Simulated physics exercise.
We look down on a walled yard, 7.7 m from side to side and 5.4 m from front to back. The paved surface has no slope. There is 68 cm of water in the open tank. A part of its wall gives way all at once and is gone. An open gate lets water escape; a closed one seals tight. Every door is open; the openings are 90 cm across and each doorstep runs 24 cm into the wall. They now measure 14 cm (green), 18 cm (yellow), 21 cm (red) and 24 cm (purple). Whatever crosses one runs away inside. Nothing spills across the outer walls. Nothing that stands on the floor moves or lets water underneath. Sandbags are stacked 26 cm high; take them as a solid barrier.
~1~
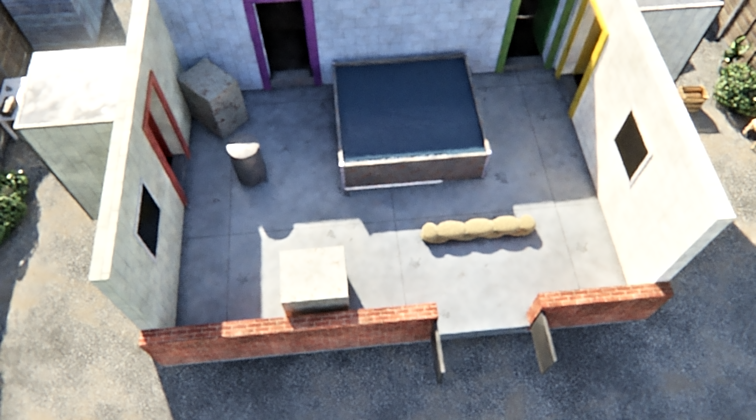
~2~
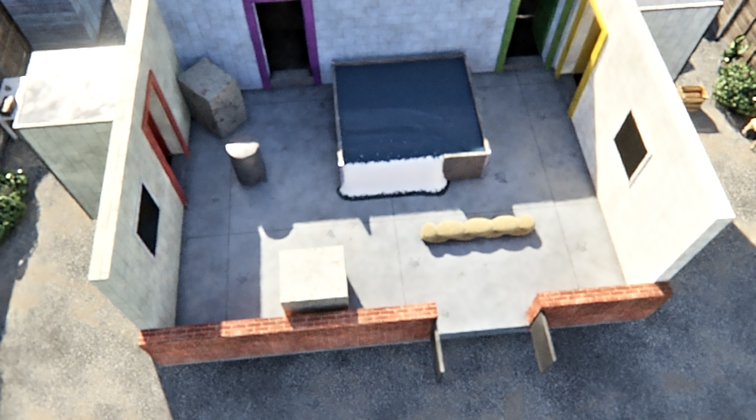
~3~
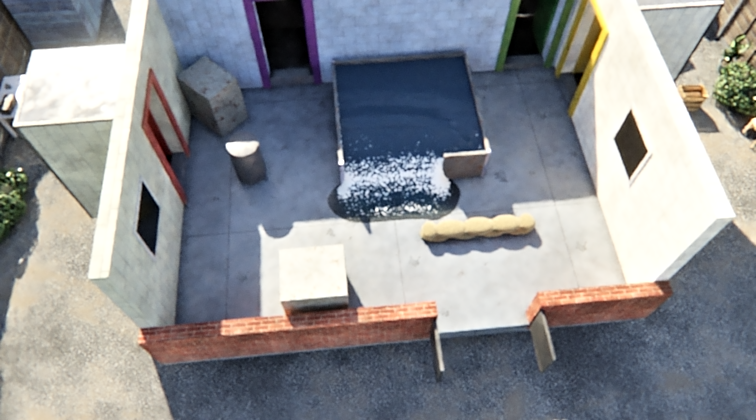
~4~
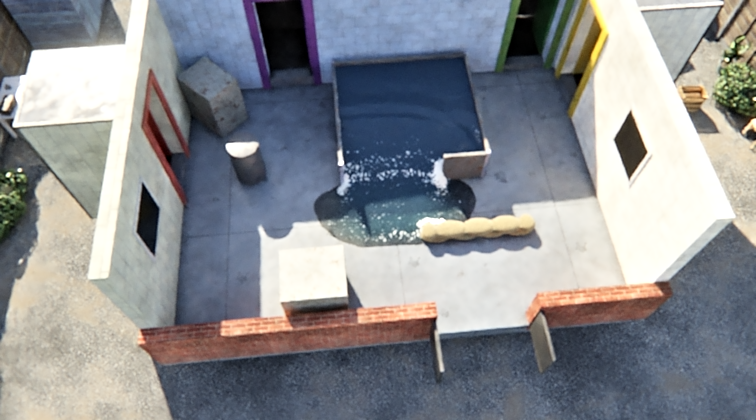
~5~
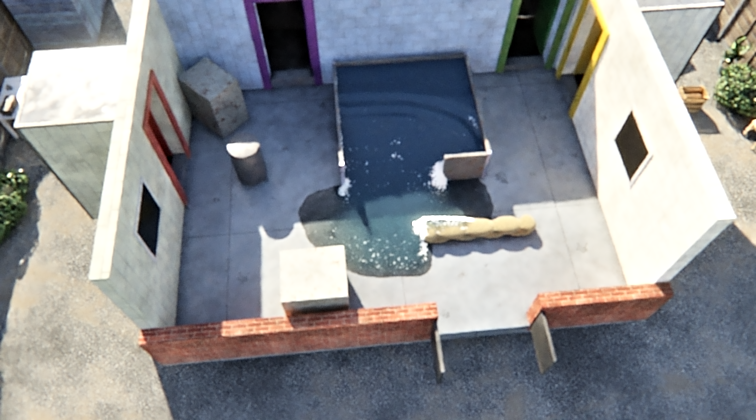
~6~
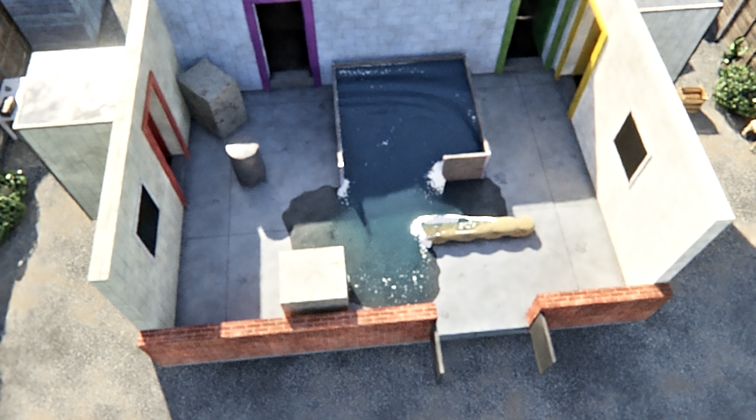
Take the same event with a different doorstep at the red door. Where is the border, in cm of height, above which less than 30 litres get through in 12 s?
It would have to be roughly 12 cm high.
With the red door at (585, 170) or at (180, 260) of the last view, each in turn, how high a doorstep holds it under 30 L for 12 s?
Roughly 9.5 and 17 cm.
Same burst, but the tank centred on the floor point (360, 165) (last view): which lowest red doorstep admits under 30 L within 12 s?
Some 15 cm.
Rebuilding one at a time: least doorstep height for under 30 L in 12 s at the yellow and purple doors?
About 10.0 cm at yellow and 9.5 cm at purple.
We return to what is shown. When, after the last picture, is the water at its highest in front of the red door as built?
At about 6.5 s.
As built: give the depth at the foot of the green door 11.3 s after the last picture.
Some 11.5 cm.
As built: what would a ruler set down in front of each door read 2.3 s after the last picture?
Depths in cm: Green 0, yellow 3, red 2, purple 0.
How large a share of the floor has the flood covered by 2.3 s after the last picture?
About 60 per cent.
Then, 0.7 s after the last picture water covers 30 % of the floor, deepest (59 cm) near (360, 317); it has not reached the red door.
Then, 2.3 s after the last picture water covers 60 % of the floor, deepest (38 cm) near (360, 317); 2 cm at the red door, 0 litres in over its 21 cm doorstep.
Then, 11.3 s after the last picture water covers 95 % of the floor, deepest (16 cm) near (201, 106); 8 cm at the red door, 0 litres in over its 21 cm doorstep.
At the red door as built, the water peaked near 19 cm, 6.5 s after the last picture.
With a doorstep of 10.5 cm, 47 litres would have come in within the 12 s; with 14.5 cm, 12 litres. So under 30 litres takes about 12 cm.
